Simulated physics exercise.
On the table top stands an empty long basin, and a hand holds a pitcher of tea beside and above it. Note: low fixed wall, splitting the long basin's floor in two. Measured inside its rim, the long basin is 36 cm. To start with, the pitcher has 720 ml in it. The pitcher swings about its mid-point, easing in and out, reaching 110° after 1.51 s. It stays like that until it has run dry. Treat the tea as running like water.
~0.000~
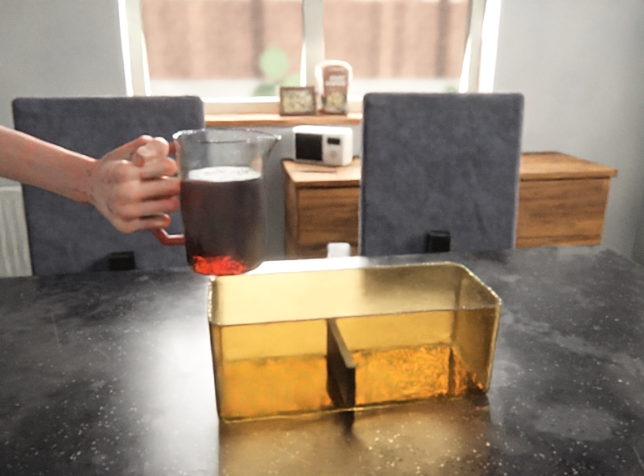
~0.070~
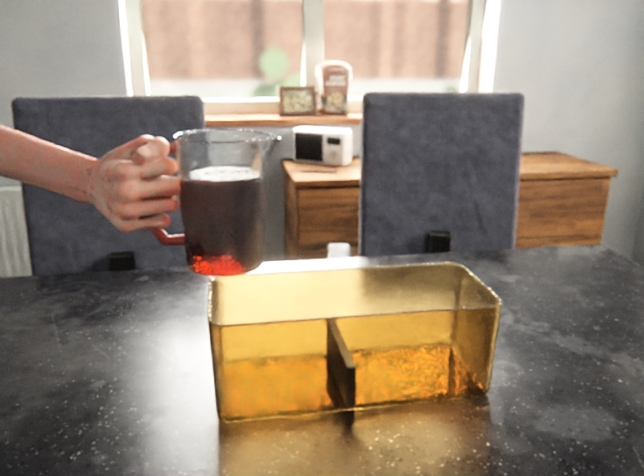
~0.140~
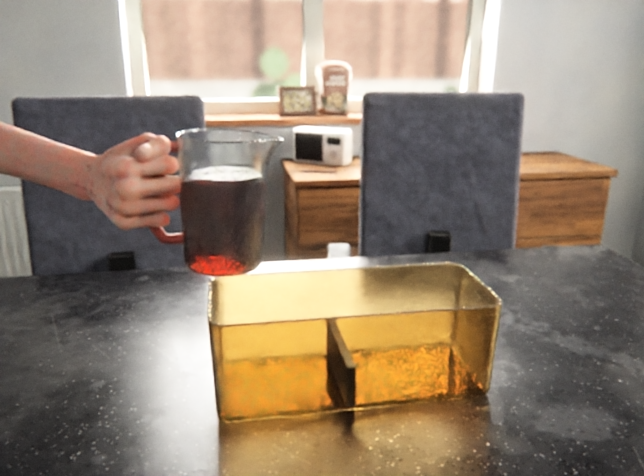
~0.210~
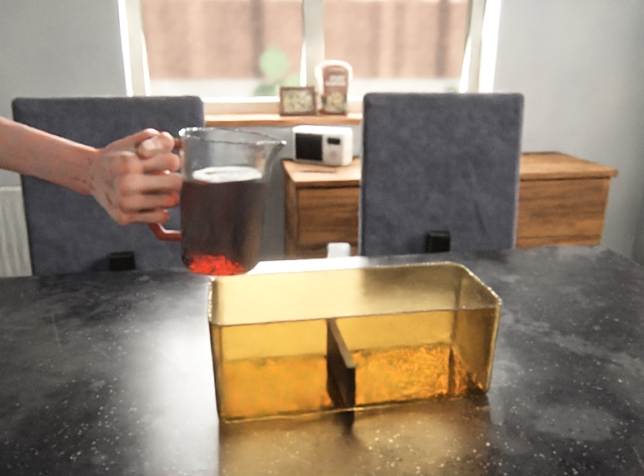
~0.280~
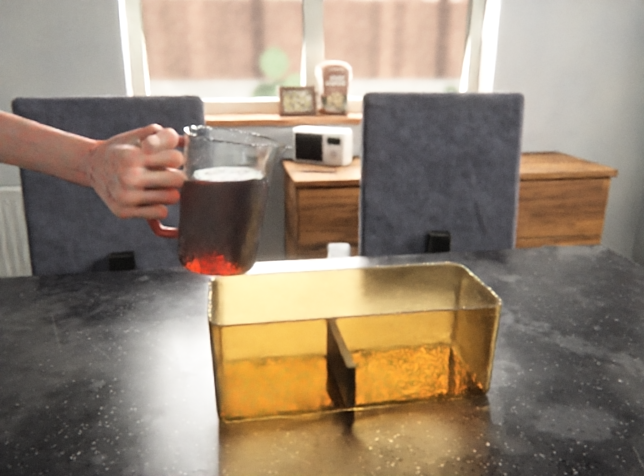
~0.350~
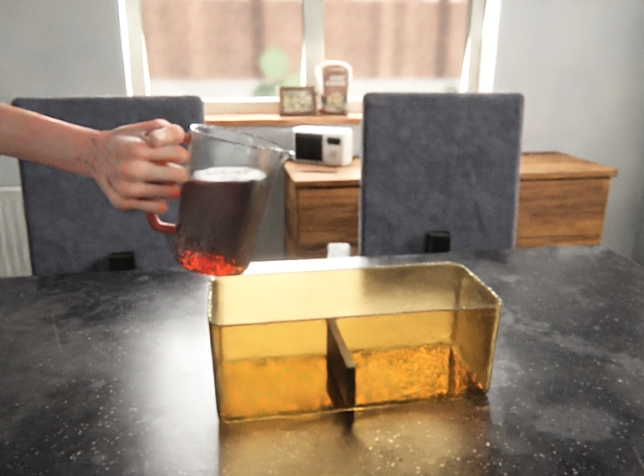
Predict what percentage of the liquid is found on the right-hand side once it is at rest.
About 61 % is on the right.
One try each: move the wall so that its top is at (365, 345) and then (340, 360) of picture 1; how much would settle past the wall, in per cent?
Result: 10 per cent, then 65 per cent.
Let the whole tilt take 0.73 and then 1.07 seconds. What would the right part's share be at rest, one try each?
Try 1: Approx. 40 %; try 2: Approx. 50 %.
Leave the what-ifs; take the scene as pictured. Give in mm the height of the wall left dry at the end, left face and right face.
Left side: Around 44 mm. Right side: Around 40 mm.
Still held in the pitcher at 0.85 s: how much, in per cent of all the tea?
Still held: Roughly 94 % of the total.
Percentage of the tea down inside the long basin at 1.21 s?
The share is close to 44 percent.
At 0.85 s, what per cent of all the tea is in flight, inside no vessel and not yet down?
Close to 6 in a hundred.
Then, 0.85 s in, the tilt is 66° and 94 per cent is still to pour, 1 is left of the wall and 0 right of it.
Then, 1.21 s in, the tilt is 100° and 40 per cent is still to pour, 7 is left of the wall and 37 right of it.
Then, 1.60 s in, the tilt is 110° and 1 per cent is still to pour, 36 is left of the wall and 60 right of it.
Then, 2.01 s in, the tilt is 110° and 0 per cent is still to pour, 39 is left of the wall and 61 right of it.
Finally, 39 per cent lies left of the wall, 61 right of it and 1 outside.
